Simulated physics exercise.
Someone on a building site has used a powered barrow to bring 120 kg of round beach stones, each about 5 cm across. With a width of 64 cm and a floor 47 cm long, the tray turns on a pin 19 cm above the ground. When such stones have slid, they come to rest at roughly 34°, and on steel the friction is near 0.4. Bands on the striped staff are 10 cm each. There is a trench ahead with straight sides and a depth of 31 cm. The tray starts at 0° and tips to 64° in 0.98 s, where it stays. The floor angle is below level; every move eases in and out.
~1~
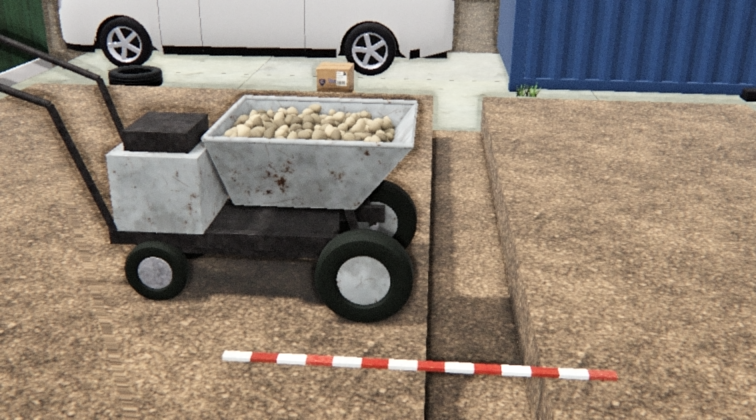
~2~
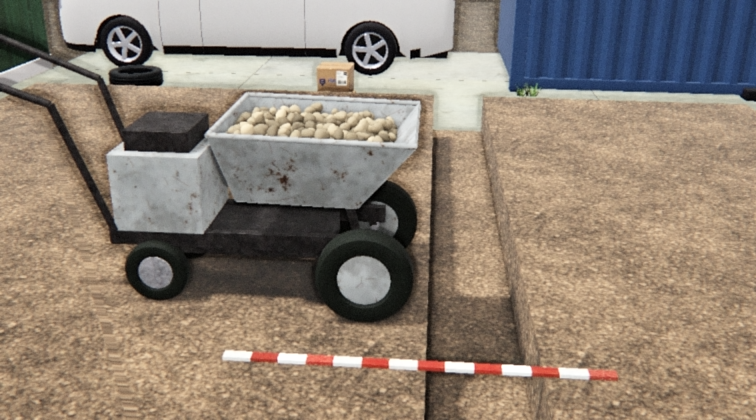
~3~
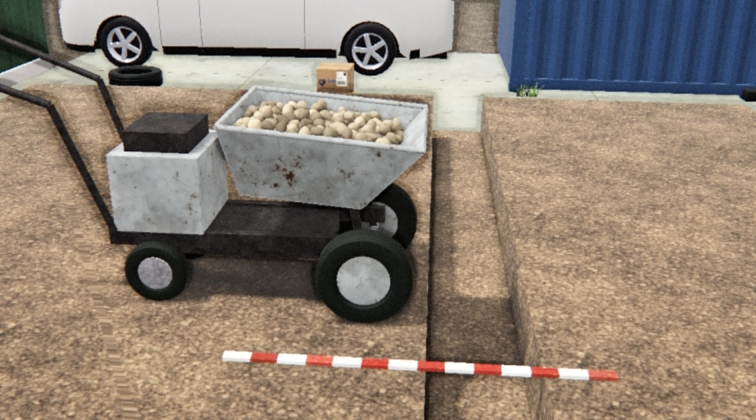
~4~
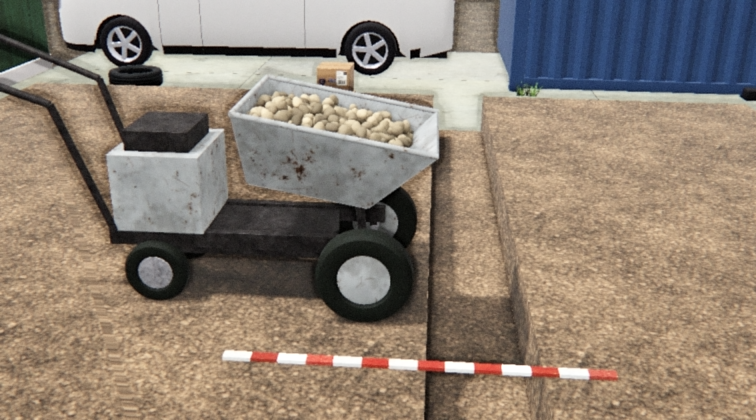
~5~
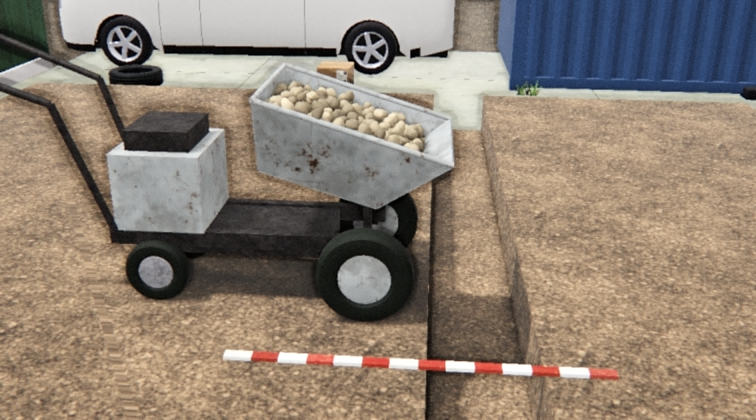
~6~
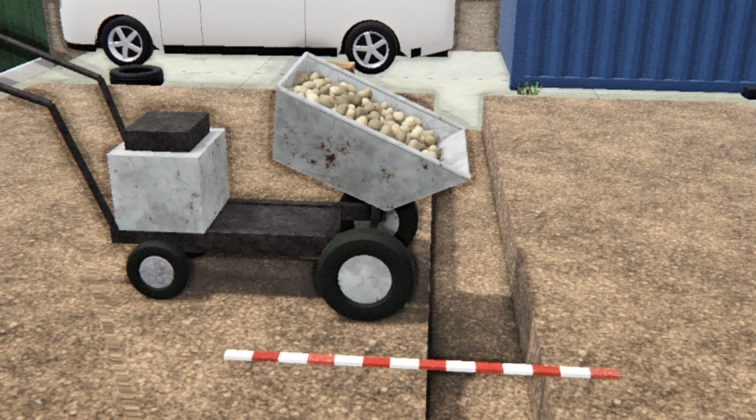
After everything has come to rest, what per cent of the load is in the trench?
I would say 34 percent.
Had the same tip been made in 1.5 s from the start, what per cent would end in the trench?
In that case, around 40%.
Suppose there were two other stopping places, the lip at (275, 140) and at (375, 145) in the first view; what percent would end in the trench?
90 %, then 60 %.
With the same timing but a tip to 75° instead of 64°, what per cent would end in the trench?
Some 25 in a hundred, I'd say.
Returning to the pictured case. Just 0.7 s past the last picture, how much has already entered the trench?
By that moment, roughly 5 per cent of the load.
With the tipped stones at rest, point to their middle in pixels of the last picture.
Around (566, 288).
Then, 0.3 s after the last picture the floor is at 54°, 100 % in the tray; the foremost stones are at (505, 211).
Then, 0.7 s after the last picture the floor is at 64°, 64 % in the tray, 4 % in the trench, 32 % past the trench; the foremost stones are at (617, 308).
Then, 1.0 s after the last picture the floor is at 64°, 30 % in the tray, 6 % in the trench, 65 % past the trench; the foremost stones are at (733, 278).
Then, 3.0 s after the last picture the floor is at 64°, 0 % in the tray, 34 % in the trench, 66 % past the trench; the foremost stones are past the picture's edge.
